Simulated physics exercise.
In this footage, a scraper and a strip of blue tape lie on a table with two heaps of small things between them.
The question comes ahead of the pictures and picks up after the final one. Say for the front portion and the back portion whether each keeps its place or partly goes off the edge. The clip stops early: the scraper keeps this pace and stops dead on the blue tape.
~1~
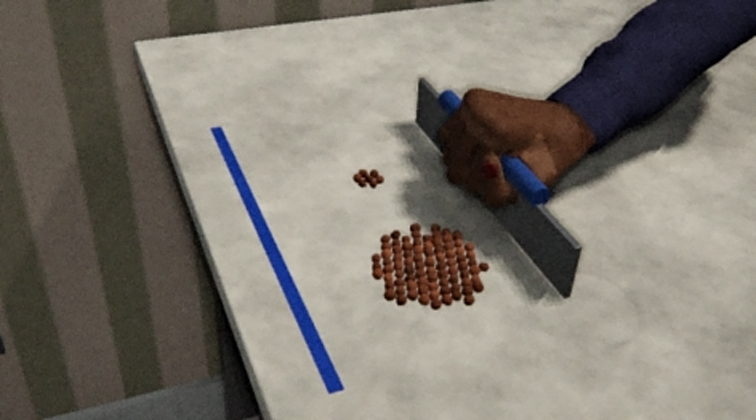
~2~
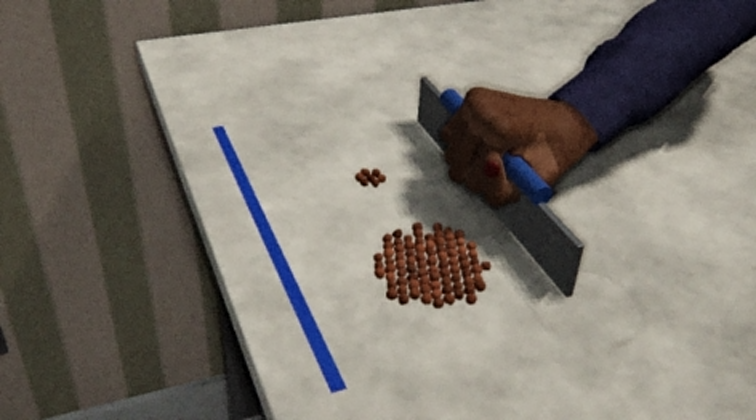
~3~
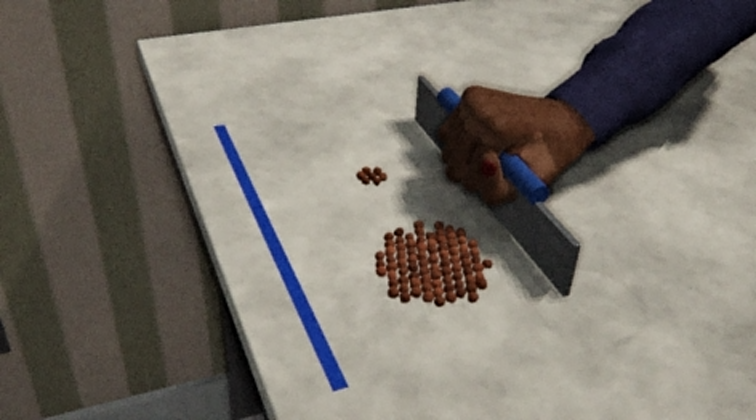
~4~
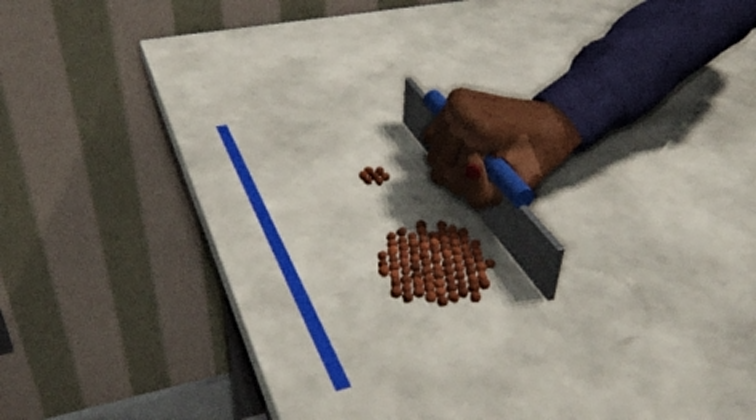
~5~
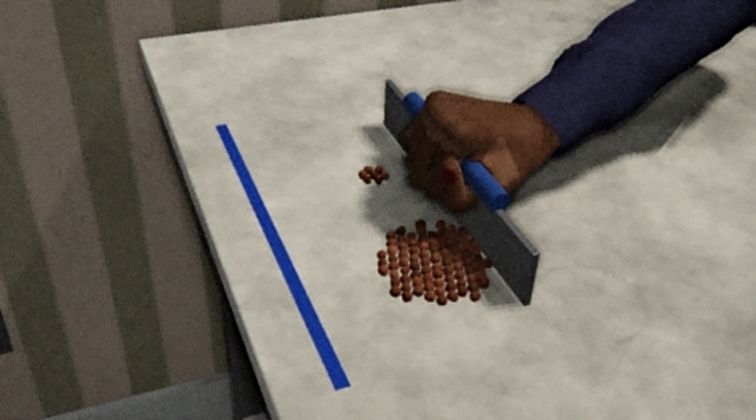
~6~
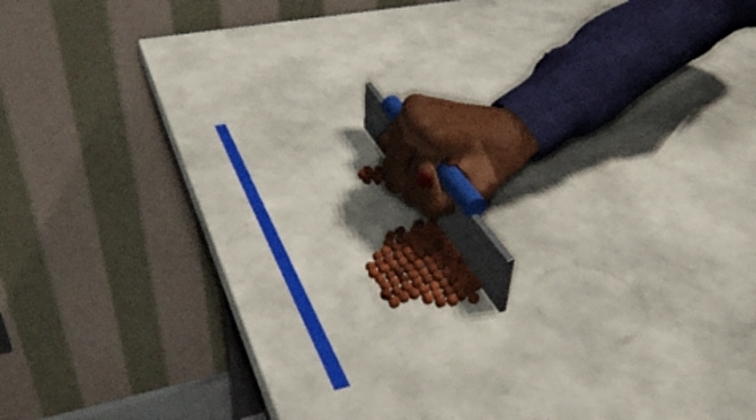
At the end, the front portion will not stay whole up there. The back portion will not lose anything to the drop.
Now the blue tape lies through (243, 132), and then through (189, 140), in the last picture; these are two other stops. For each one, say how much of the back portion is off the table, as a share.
About 0 % and 100 %.
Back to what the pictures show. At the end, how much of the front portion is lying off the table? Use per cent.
Once everything settles, roughly 30 percent.
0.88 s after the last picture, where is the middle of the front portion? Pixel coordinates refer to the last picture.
Close to pixel (267, 309).
Then, 0.43 s after the last picture, scraper still moving, near (344, 173); front portion all on the table, its front near (293, 301); back portion all on the table, its front near (306, 180).
Then, 0.88 s after the last picture, scraper stopped at the blue tape; front portion about a quarter over the edge; back portion all on the table, its front near (225, 195).
Then, 1.16 s after the last picture, scraper stopped at the blue tape; front portion about a quarter over the edge; back portion all on the table, its front near (218, 196).
At rest, scraper stopped at the blue tape; front portion about a quarter over the edge; back portion all on the table, its front near (218, 196).
